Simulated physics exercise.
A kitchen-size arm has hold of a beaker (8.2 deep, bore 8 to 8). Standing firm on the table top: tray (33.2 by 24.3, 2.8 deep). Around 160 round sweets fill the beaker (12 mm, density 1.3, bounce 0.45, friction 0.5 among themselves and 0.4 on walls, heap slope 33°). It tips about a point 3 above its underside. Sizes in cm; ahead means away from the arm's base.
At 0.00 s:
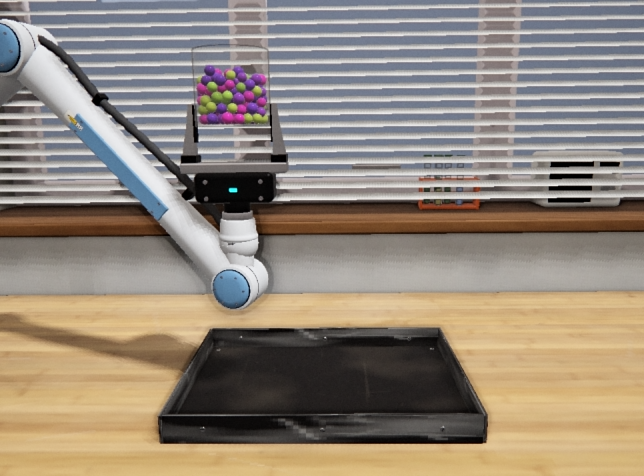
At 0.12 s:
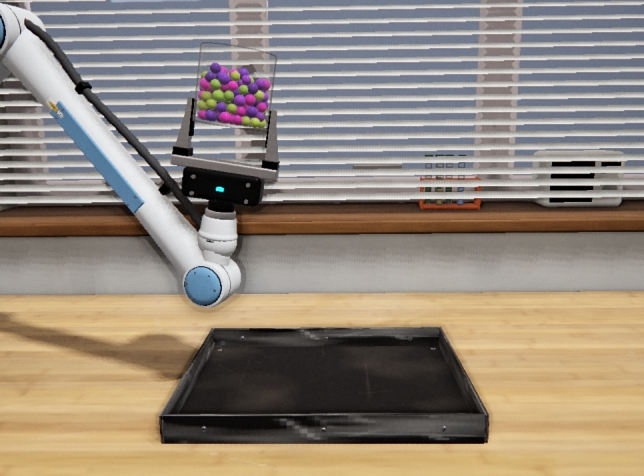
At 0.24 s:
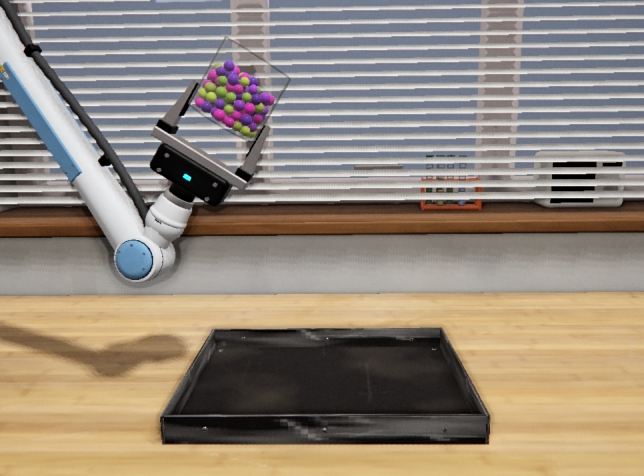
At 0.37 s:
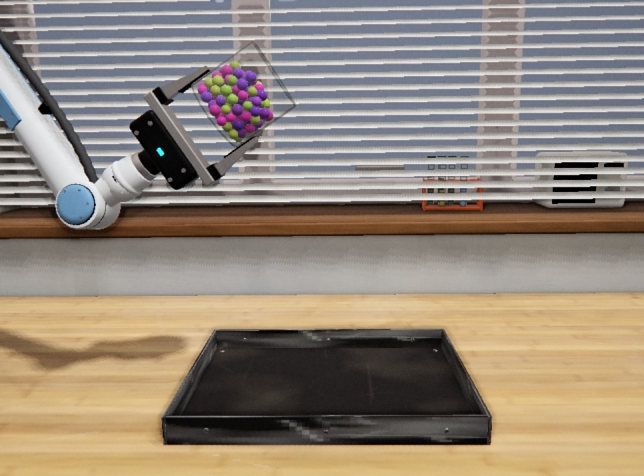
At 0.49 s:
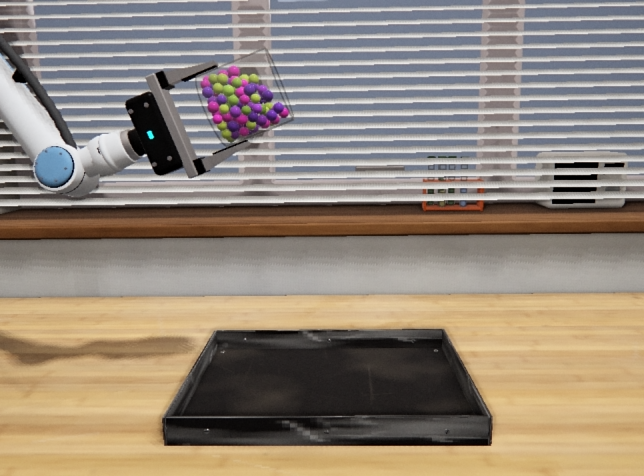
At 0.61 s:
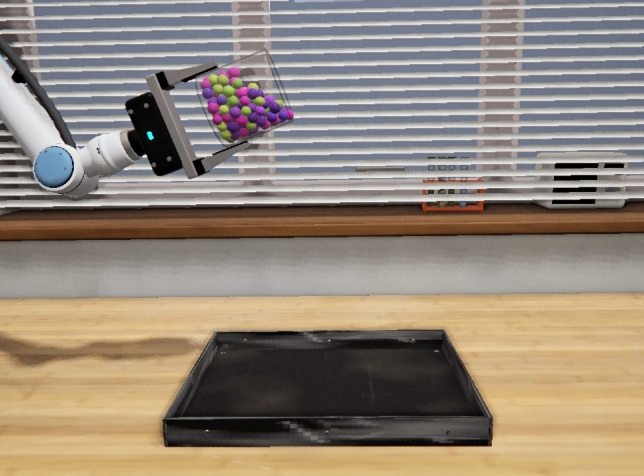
Above a wooden table with a black tray, a robot arm drew back to the left while tilting a clear container of colorful little balls steeply to the right, and the balls shifted toward its rim.
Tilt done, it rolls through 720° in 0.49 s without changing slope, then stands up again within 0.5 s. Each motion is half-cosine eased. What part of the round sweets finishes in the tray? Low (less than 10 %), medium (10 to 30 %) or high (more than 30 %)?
Answer: Low; less than 10 % of the round sweets finish in the tray.
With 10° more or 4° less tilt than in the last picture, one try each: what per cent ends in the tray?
About 10 and 0 per cent.
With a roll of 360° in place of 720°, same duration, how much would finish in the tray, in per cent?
Then about 5 per cent.
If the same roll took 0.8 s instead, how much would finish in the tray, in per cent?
In that case some 5 per cent.
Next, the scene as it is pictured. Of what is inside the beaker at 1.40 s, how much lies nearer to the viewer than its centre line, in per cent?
About 50 per cent.
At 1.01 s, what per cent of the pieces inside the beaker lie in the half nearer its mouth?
Some 30 per cent.
After 1.01 s, tipped 70°, highest piece 39 above the table; 155 in the beaker, 5 in flight or on a rim.
After 1.40 s, tipped 24°, highest piece 39 above the table; 153 in the beaker, 3 in the tray, 1 on the table or floor, 3 in flight or on a rim.
After 1.80 s, upright, highest piece 40 above the table; 153 in the beaker, 4 in the tray, 3 on the table or floor.
After 2.50 s, upright, highest piece 40 above the table; 153 in the beaker, 4 in the tray, 3 on the table or floor.
At rest, 153 in the beaker, 4 in the tray, 3 on the table or floor. That is 2 % in the tray.
